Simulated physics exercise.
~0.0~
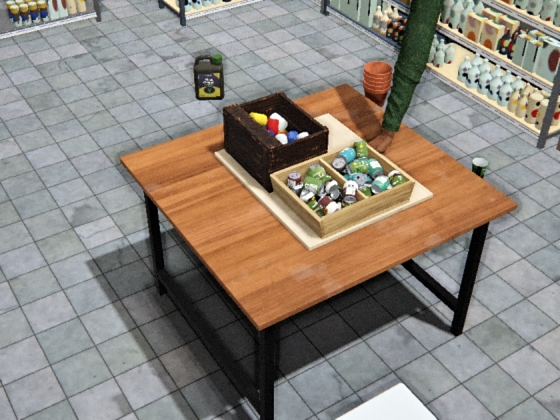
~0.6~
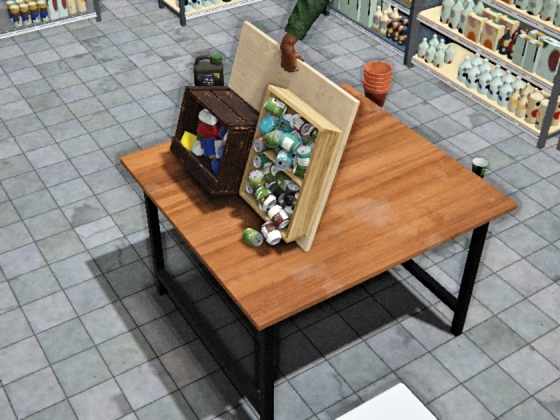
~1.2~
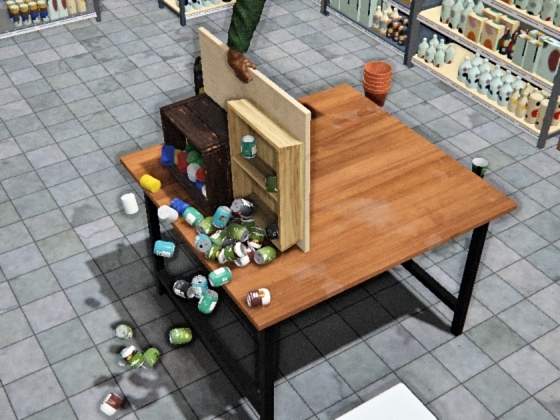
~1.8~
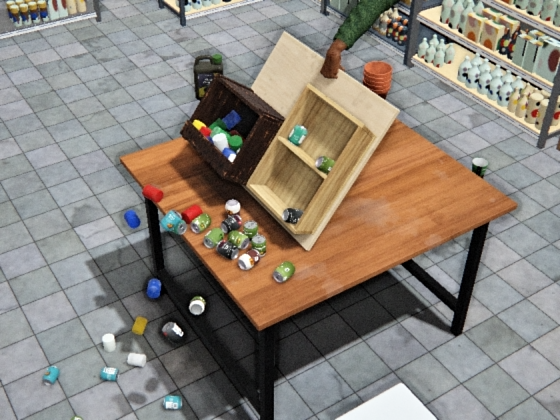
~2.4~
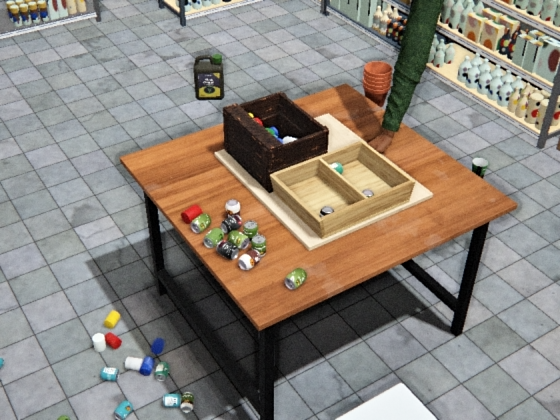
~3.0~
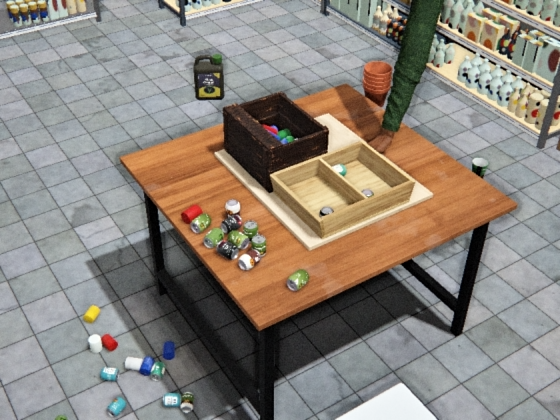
The clip opens on a wooden table in a shop-like room, where a pale wooden tub of small cans and a dark tub of colourful jars sit on a plywood board. A green-sleeved arm tips the board steeply to the left, and cans start spilling over the wooden tub's side. Once the board stands upright, cans pour across the tabletop and onto the tiled floor, joined by a few jars. The arm then lowers the board flat again. At the end, the wooden tub is nearly empty, while the dark tub still holds many jars.
